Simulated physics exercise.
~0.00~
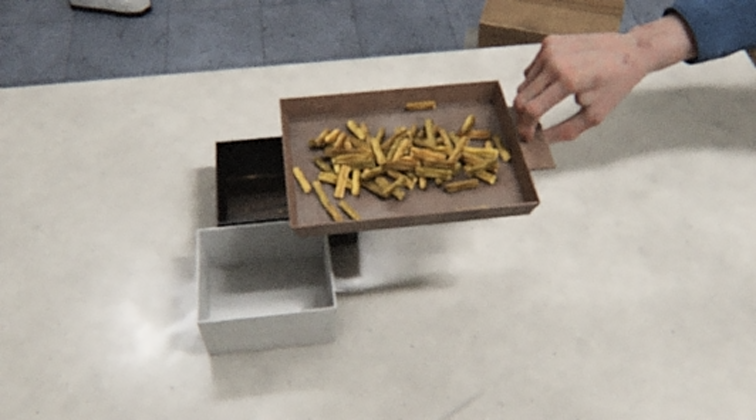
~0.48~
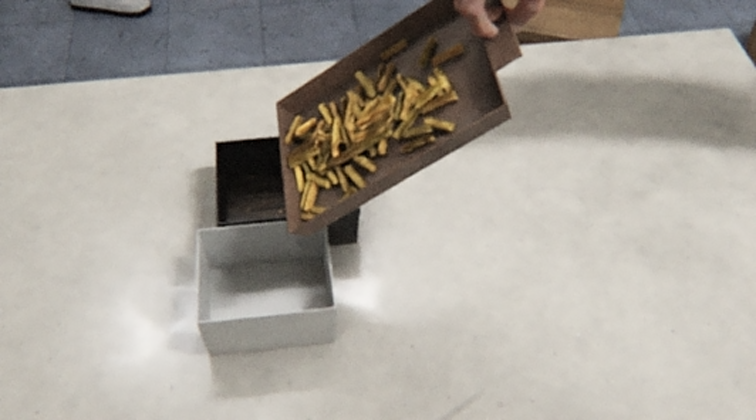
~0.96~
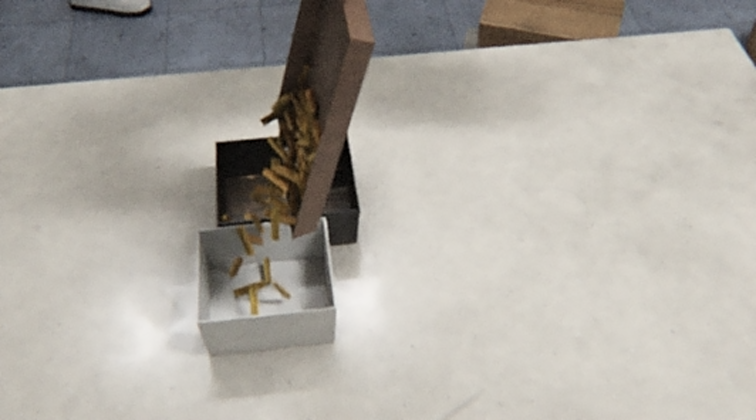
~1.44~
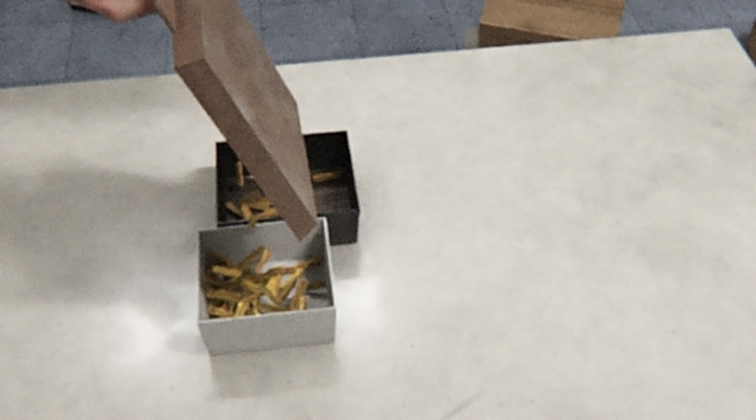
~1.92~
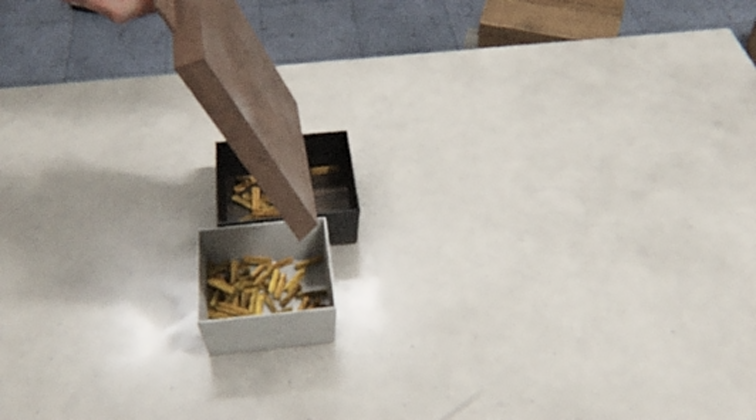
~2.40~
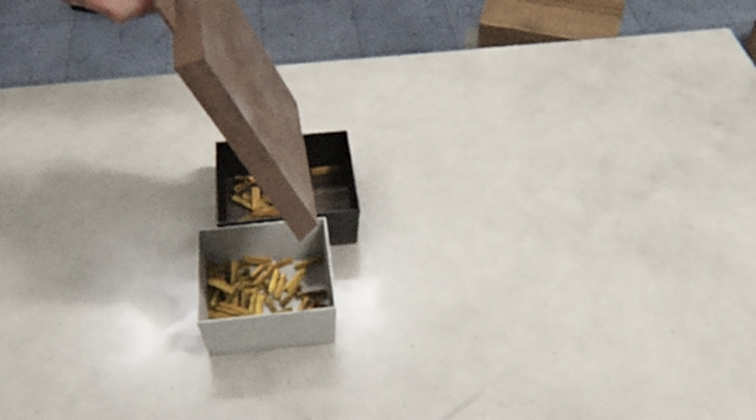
A hand holds a shallow brown tray of dry pasta pieces above two small open tins on a pale table, a black one behind and a white one in front. The tray tips toward the left, and the pasta slides down to its lower corner. As it swings steeper, pieces spill over the edge, tumbling into the white tin and some into the black one. The tray keeps turning past upright, its underside showing, and empties. It stays held there while the pasta settles, most of it in the white tin and a smaller share in the black.
